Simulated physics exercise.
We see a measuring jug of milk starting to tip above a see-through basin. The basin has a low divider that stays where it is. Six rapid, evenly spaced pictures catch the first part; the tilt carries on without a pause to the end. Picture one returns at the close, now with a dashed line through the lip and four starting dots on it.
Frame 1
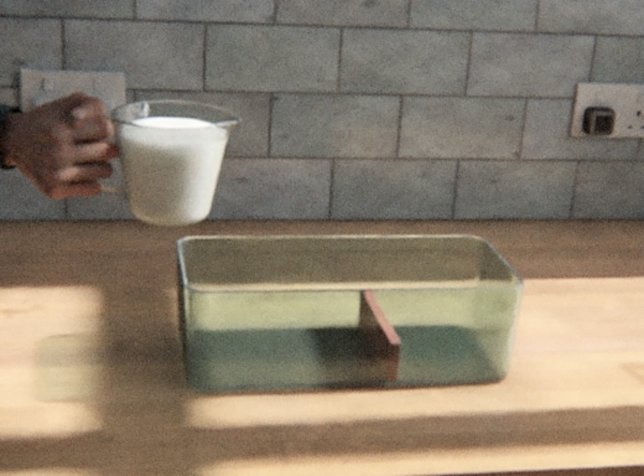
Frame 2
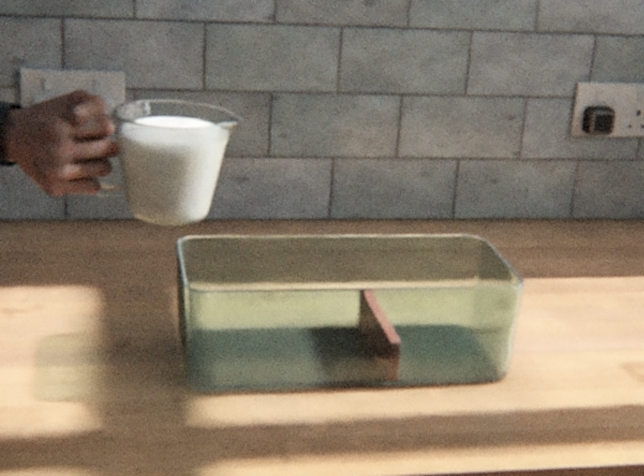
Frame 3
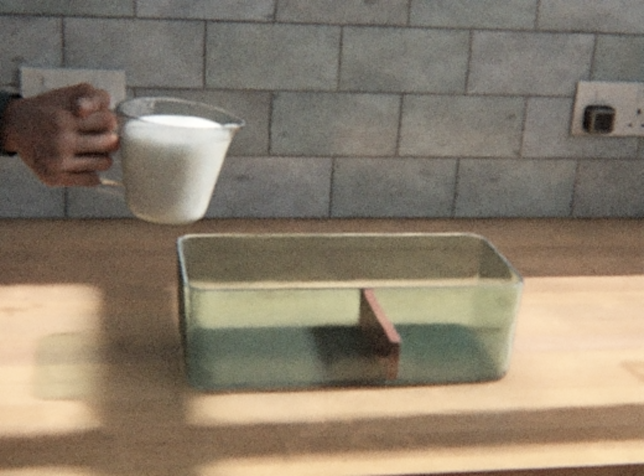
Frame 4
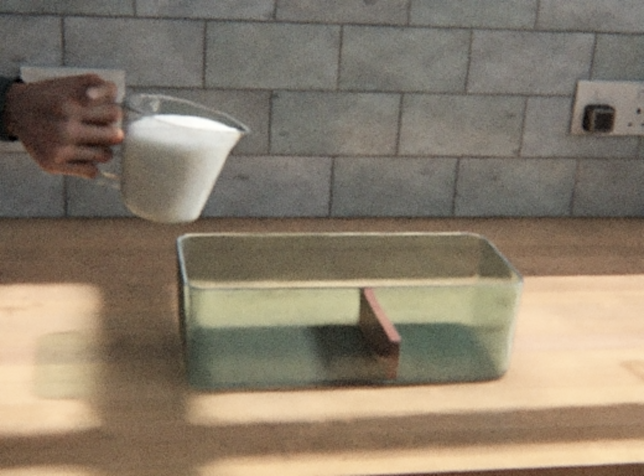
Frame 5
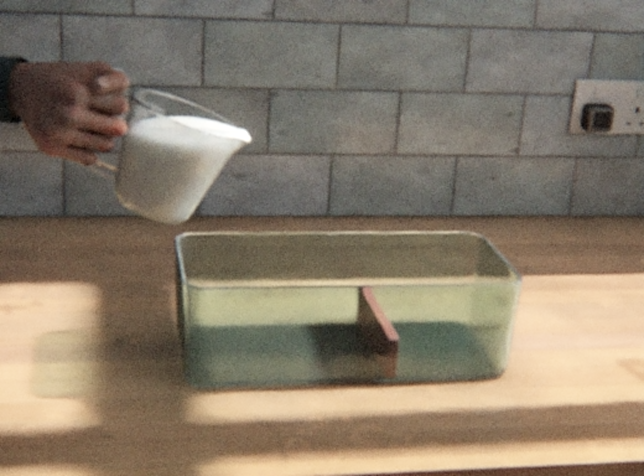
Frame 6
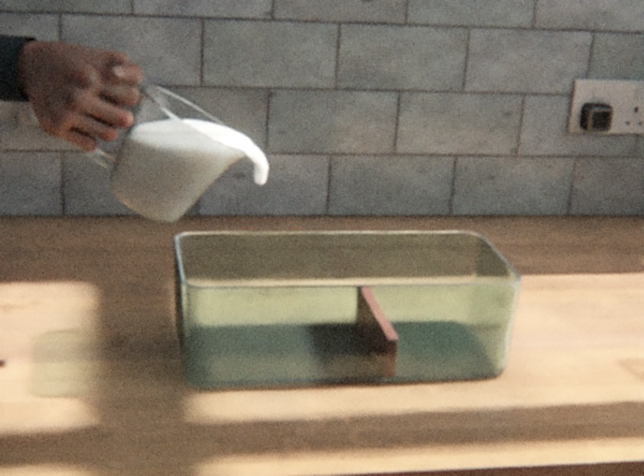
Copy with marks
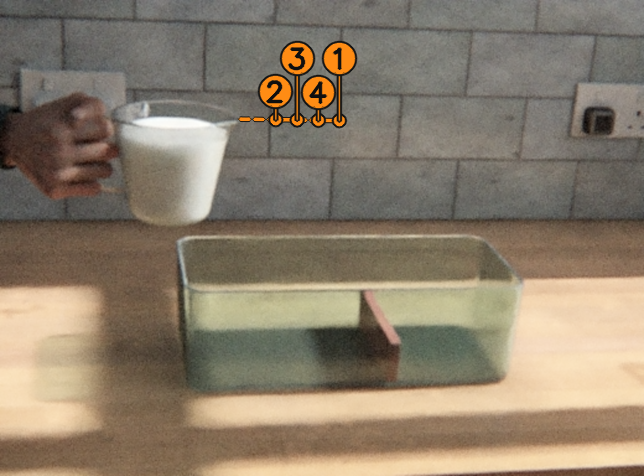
The video shows a hand holding a glass jug of milk above a clear basin with a low reddish-brown divider inside, tilting the jug gradually to the right until a short tongue of milk curls over its lip.
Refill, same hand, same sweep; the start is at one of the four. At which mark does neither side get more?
Dot 1.
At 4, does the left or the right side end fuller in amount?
The left one.
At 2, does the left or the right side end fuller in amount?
The left side.
On the marked copy, 1 at (339, 120); 2 at (275, 119); 3 at (297, 120); 4 at (318, 120).
With 1, about 48 % ends left of the wall and 51 % right of it.
With 2, about 95 % ends left of the wall and 3 % right of it.
With 3, about 95 % ends left of the wall and 4 % right of it.
With 4, about 81 % ends left of the wall and 18 % right of it.
